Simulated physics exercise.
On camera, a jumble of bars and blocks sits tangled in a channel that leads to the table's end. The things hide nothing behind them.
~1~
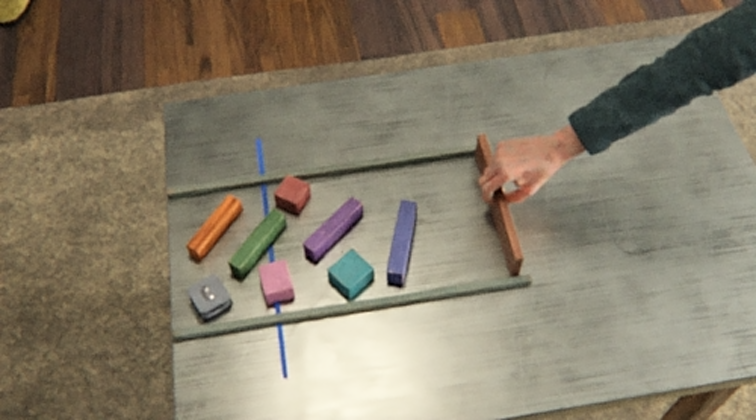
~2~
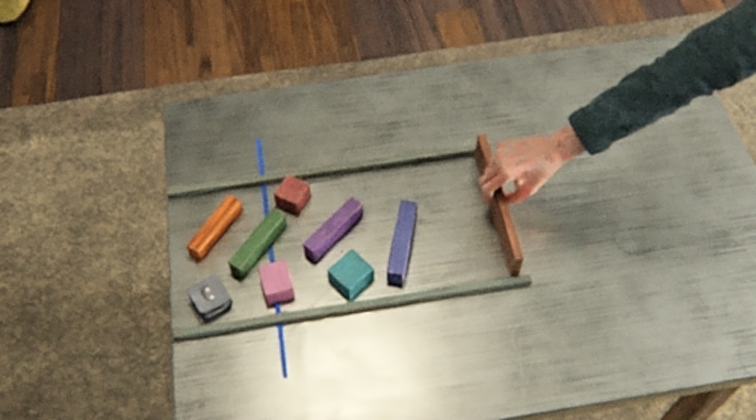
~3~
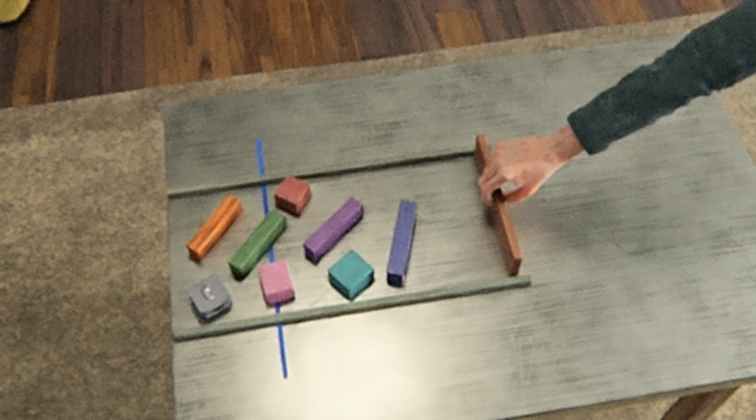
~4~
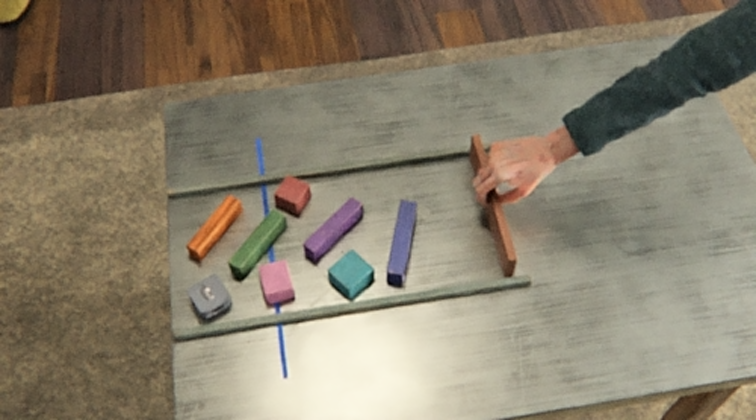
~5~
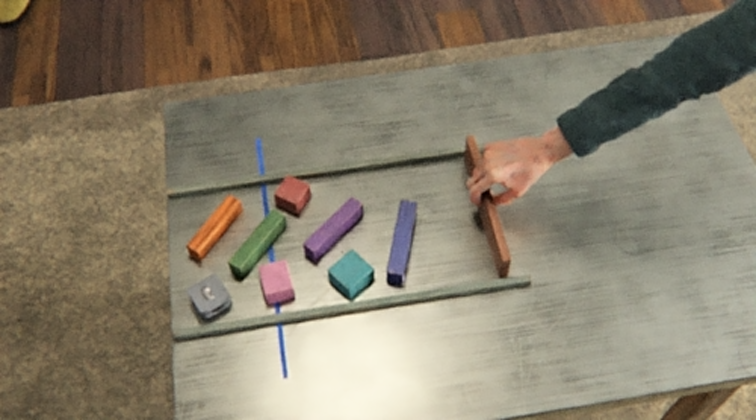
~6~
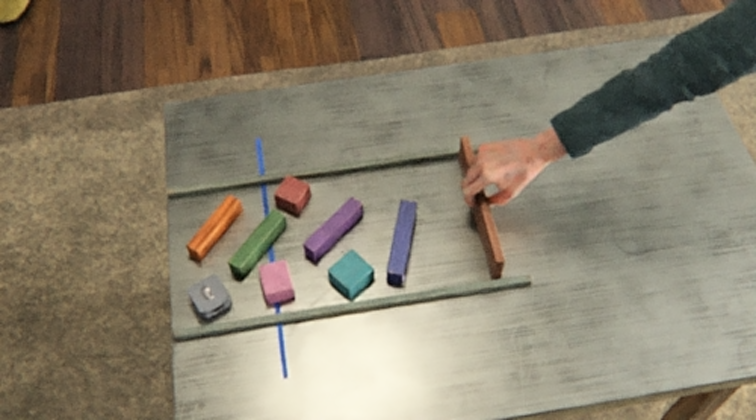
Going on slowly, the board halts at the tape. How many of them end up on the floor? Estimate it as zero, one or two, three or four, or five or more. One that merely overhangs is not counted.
Estimate: Zero fall off.
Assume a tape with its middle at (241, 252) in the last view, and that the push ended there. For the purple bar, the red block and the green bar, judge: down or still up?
The purple bar stays put; the red block stays put; and the green bar stays put.
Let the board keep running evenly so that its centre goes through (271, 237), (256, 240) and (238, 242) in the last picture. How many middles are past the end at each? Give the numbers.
Past-the-end tally - position 1: 0, position 2: 1, position 3: 1.
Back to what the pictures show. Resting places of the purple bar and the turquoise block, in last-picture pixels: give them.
They end up close to (242, 229) and (239, 284).
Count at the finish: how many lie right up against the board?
Contact count: 2.
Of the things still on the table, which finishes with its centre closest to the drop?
It's the grey case.
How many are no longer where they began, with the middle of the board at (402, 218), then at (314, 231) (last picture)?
I count 1 first and 6 after.
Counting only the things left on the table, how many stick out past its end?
The total would be 1.
Early on, none off yet; grey case at rest near (210, 298); orange stick at rest near (215, 227); green bar at rest near (258, 243).
Finally, the number that fall off is zero.
